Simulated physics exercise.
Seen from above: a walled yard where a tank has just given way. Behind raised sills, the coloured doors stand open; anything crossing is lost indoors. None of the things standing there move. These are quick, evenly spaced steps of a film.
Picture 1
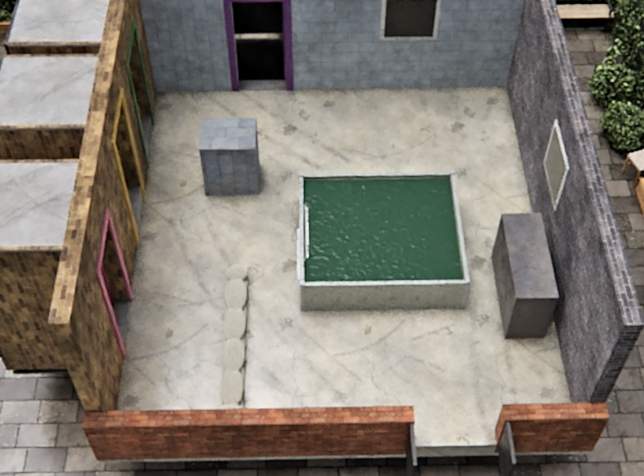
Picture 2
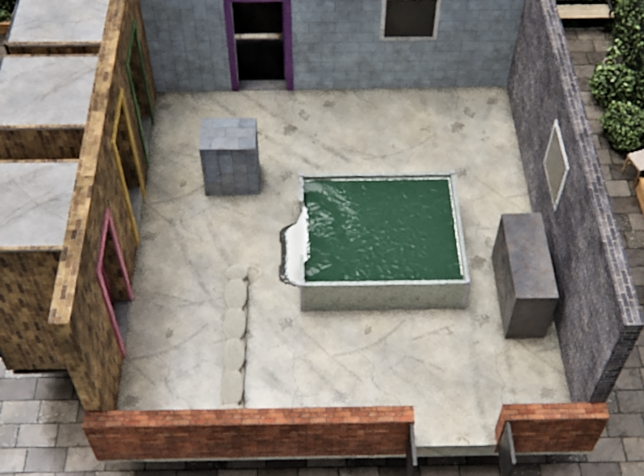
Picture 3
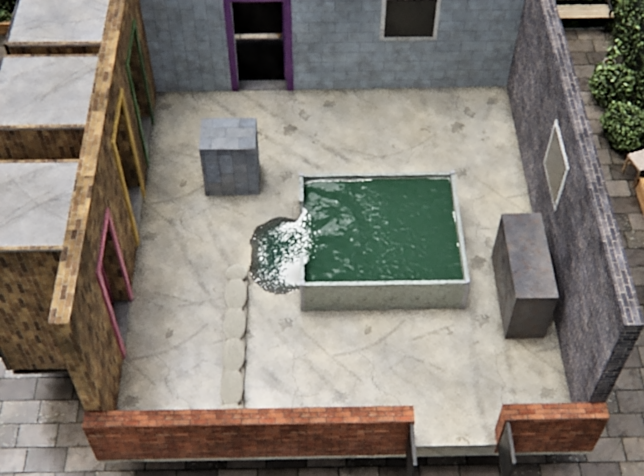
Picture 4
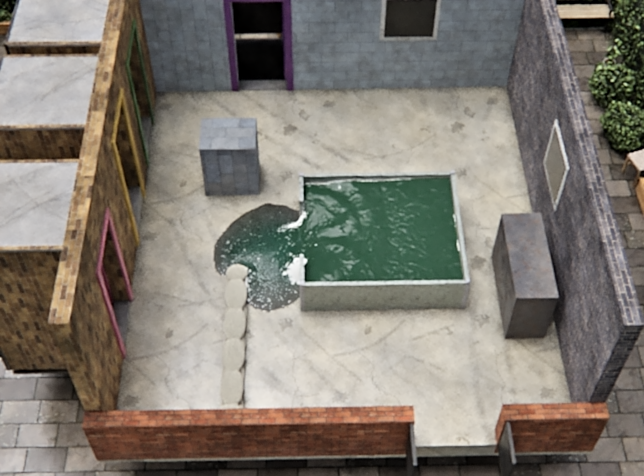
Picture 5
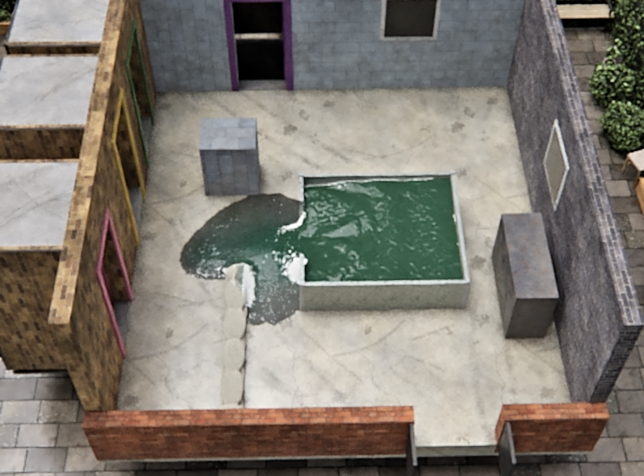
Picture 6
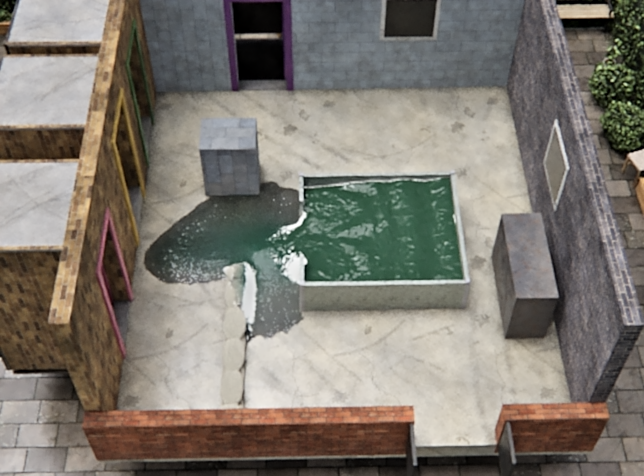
Green water bursting through the left side of a raised tank in a walled yard, spreading leftward across the pale floor.
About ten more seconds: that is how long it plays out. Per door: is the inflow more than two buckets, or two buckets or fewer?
Pink door - more than two; green door - two or fewer; purple door - more than two; yellow door - two or fewer.
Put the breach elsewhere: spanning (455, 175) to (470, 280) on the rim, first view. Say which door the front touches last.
It is the door marked pink.
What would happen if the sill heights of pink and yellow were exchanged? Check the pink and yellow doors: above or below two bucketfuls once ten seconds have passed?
Pink falls short, yellow goes past the mark.
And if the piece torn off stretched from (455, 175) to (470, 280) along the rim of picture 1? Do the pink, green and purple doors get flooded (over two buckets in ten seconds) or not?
The pink door falls short, the green door falls short, the purple door falls short.
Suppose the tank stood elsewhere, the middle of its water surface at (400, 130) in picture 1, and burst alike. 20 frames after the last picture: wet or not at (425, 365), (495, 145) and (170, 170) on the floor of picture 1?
First spot bare, second bare, third swamped.
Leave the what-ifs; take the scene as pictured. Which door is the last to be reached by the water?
I'd go with the purple-painted one.
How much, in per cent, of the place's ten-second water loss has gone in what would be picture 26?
It works out at roughly 15 per cent.
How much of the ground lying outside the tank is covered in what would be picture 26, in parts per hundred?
My estimate is near 45 per cent.
A moment on, water covers 20 % of the floor; the pink door wet at the sill, nothing in, the green door not reached, the purple door not reached, the yellow door wet at the sill, nothing in.
Next, water covers 30 % of the floor; the pink door under two buckets in, the green door wet at the sill, nothing in, the purple door not reached, the yellow door wet at the sill, nothing in.
Then, water covers 45 % of the floor; the pink door over two buckets in, the green door wet at the sill, nothing in, the purple door wet at the sill, nothing in, the yellow door under two buckets in.
Later, water covers 75 % of the floor; the pink door over two buckets in, the green door wet at the sill, nothing in, the purple door over two buckets in, the yellow door under two buckets in.
In the end, water covers 95 % of the floor; the pink door over two buckets in, the green door wet at the sill, nothing in, the purple door over two buckets in, the yellow door under two buckets in.
